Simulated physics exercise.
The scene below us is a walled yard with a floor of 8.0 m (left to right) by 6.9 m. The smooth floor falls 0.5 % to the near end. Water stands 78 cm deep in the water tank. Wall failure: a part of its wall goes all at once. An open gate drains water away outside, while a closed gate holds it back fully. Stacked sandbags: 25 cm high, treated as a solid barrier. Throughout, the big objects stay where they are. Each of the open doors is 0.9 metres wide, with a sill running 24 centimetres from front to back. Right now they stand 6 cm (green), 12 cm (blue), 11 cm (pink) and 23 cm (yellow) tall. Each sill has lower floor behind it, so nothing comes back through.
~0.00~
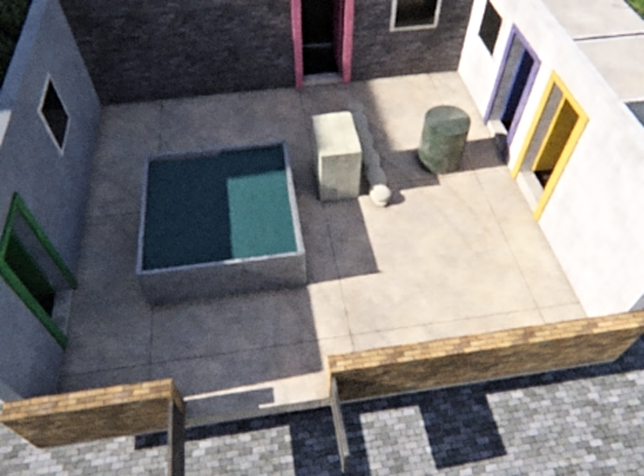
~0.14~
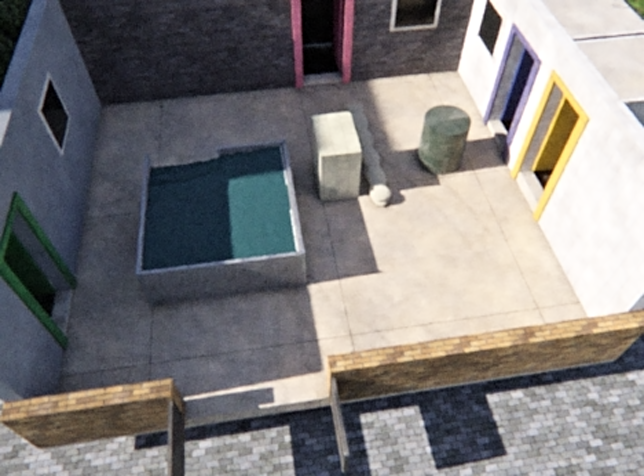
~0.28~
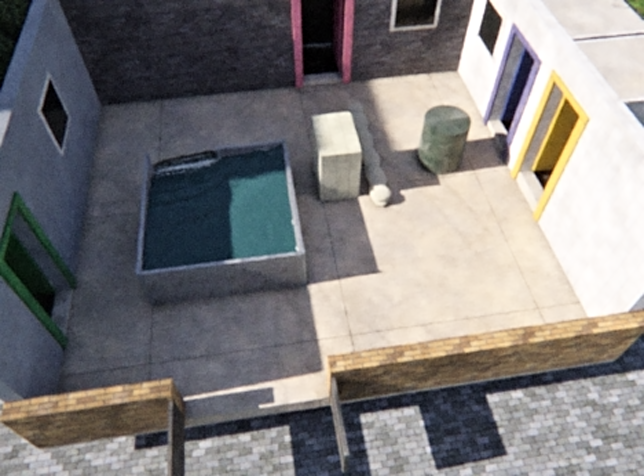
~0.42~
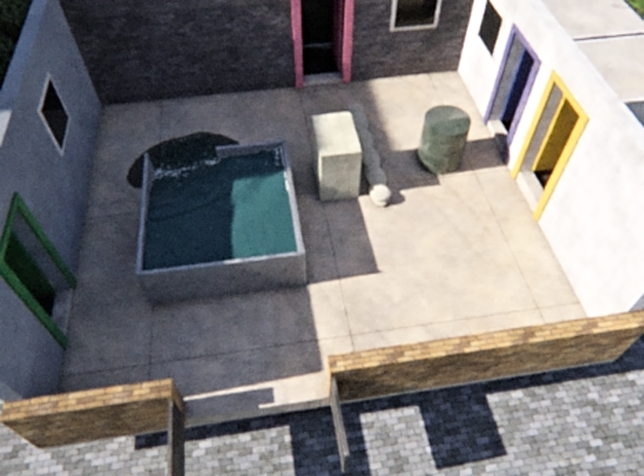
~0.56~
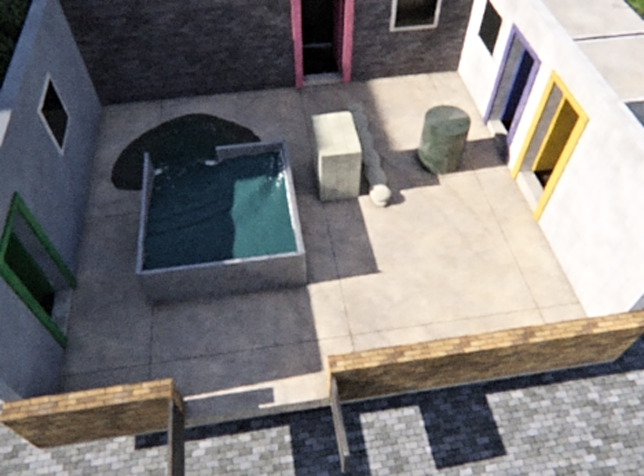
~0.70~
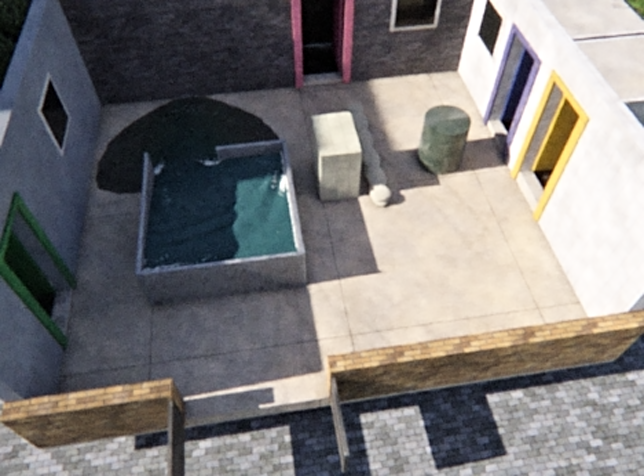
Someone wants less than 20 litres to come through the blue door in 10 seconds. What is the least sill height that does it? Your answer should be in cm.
It needs to be around 6.5 cm high.
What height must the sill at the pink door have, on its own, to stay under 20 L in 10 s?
I'd raise pink to close to 6.0 cm.
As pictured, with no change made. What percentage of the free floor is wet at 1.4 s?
Some 20 per cent of it.
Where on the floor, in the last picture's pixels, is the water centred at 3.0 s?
The balance point sits at roughly (212, 174).
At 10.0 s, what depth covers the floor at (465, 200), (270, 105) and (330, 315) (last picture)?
Some 2, 7 and 7 cm.
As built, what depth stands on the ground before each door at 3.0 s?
Green door 0 cm, blue door 0 cm, pink door 10 cm, yellow door 0 cm.
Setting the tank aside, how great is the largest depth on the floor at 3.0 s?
It gets to close to 36 centimetres there.
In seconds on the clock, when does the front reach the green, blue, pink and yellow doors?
Green at 3.8 seconds, blue at 3.8 seconds, pink at 1.6 seconds, yellow at 4.5 seconds.
After 1.4 s water covers 20 % of the floor, deepest (57 cm) near (102, 107); it has not reached the blue door.
After 3.0 s water covers 30 % of the floor, deepest (36 cm) near (151, 141); it has not reached the blue door.
After 10.0 s water covers 95 % of the floor, deepest (14 cm) near (148, 408); 8 cm at the blue door, 0 litres in over its 12 cm sill.
At the blue door as built, the water arrived by 3.9 s and peaked near 11 cm at 5.0 s.
With a sill of 5.5 cm, 29 litres would have come in within the 10 s; with 7 cm, 14 litres. So under 20 litres takes about 6.5 cm.
